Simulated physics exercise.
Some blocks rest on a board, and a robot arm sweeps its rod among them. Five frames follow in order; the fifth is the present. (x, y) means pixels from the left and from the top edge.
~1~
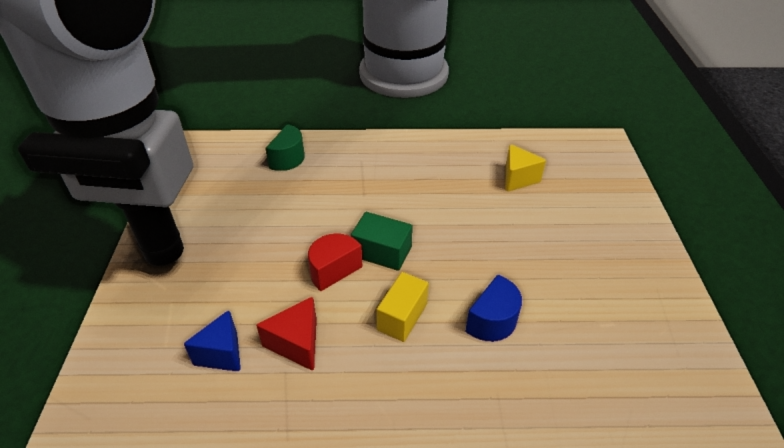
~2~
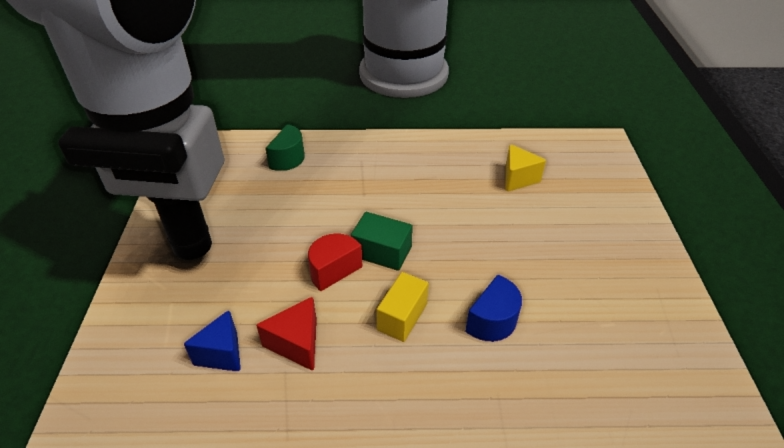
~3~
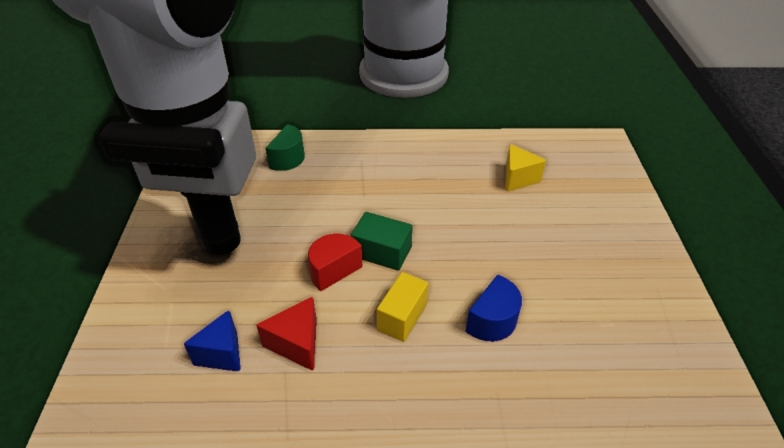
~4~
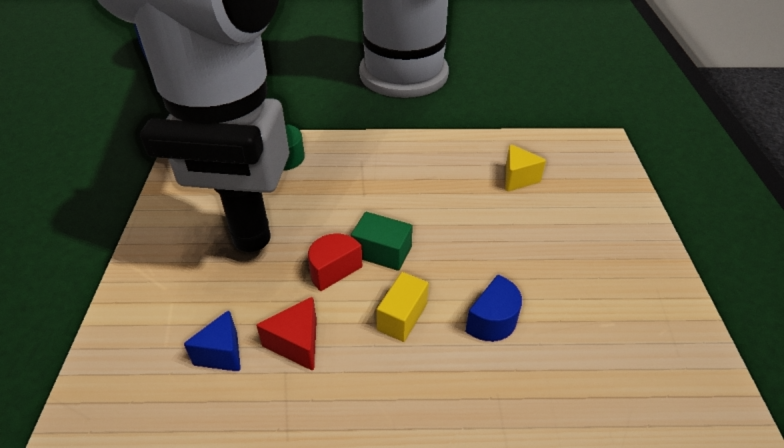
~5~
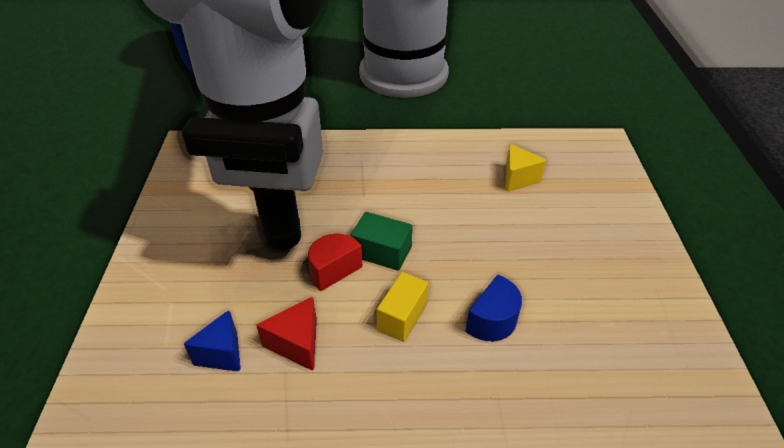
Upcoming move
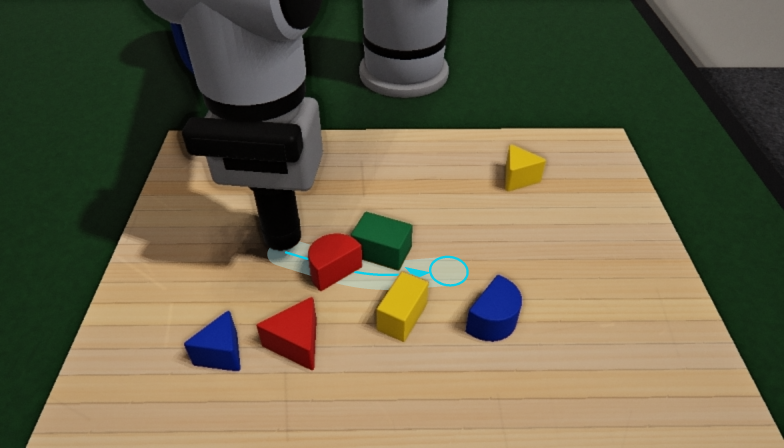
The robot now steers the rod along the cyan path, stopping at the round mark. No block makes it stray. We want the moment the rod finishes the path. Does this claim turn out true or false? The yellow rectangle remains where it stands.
False
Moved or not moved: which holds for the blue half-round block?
It stays.
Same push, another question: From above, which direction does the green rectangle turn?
Viewed from above: Anti-clockwise.
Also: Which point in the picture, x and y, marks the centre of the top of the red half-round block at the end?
Top centre: (453, 281).
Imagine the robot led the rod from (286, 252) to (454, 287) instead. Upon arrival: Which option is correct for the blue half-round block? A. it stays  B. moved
Correct choice: B.
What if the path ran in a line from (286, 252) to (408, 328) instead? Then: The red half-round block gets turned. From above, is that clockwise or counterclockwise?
It goes anticlockwise.
Drawn move, from (286, 252) via (336, 267) and (392, 275), ending at (449, 271).
The first path, step by step. One third of the way, rod (335, 254); red half-round block (369, 261).
Two thirds of the way, rod (393, 261); red half-round block (424, 275), turned 30° clockwise; green rectangle (390, 225), turned 15° anticlockwise; yellow rectangle (418, 302), turned 55° clockwise.
At the end, rod (450, 257); red half-round block (453, 281), turned 70° clockwise; green rectangle (392, 224), turned 20° anticlockwise; yellow rectangle (421, 304), turned 70° clockwise; blue half-round block still.
